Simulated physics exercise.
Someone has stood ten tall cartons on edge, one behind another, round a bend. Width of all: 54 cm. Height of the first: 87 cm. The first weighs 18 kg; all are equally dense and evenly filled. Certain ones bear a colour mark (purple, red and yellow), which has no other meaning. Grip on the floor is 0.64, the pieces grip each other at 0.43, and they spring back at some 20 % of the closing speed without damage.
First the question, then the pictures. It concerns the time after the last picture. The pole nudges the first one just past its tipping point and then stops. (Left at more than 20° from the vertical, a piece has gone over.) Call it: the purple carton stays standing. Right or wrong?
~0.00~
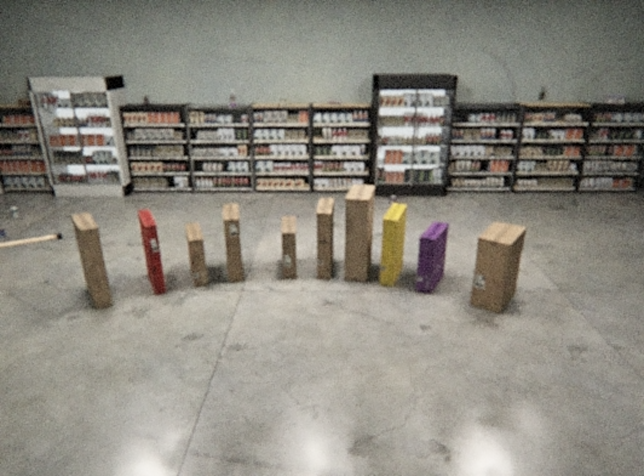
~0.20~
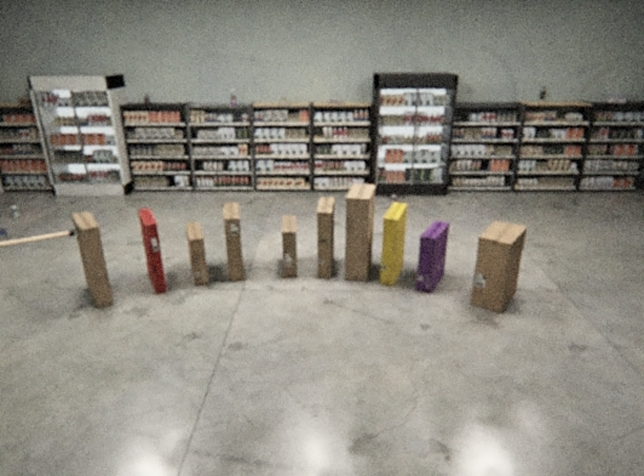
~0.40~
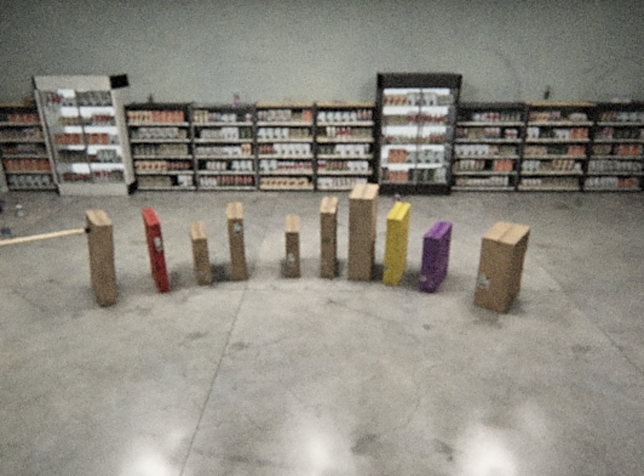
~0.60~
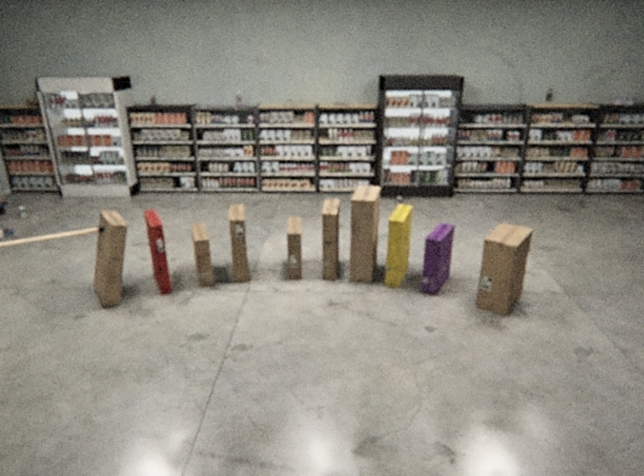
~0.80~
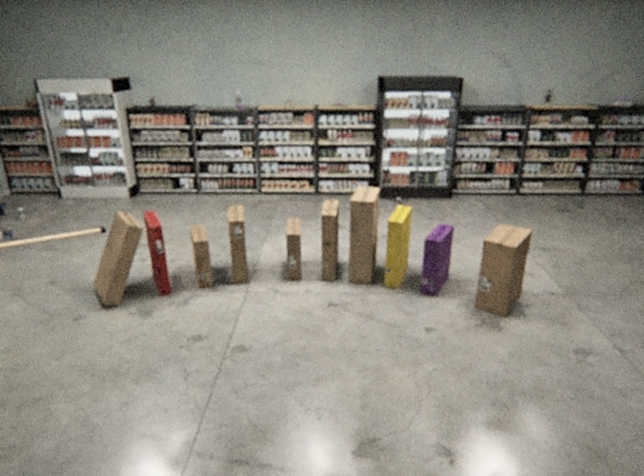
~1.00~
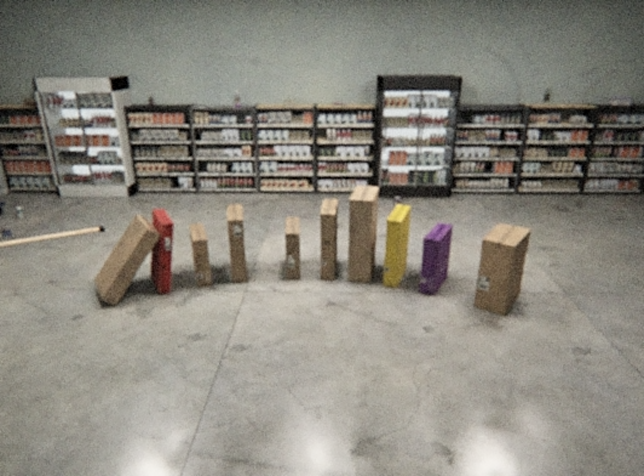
Right.
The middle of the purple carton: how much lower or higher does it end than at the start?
It finishes some 0 cm lower than at the start.
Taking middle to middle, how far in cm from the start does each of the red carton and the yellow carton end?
The red one ends 50 cm from its start and the yellow one 0 cm.
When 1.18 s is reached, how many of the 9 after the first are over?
I make it 1 by that time.
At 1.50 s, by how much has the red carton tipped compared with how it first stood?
About 50 degrees.
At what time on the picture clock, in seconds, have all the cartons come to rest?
Rest time: Around 2.5 s.
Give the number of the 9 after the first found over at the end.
4 in total.
After 1.18 s, 1 of the 9 other cartons over; purple carton unmoved; red carton leaning 29°.
After 1.50 s, 2 of the 9 other cartons over; purple carton unmoved; red carton leaning 52°.
After 1.90 s, 4 of the 9 other cartons over; purple carton unmoved; red carton leaning 67°.
At rest (2.5 s), 4 of the 9 other cartons over; purple carton unmoved; red carton leaning 68°; yellow carton unmoved. Five left standing. As the last picture would show them, middles, purple carton near (436, 258), red carton near (196, 261).
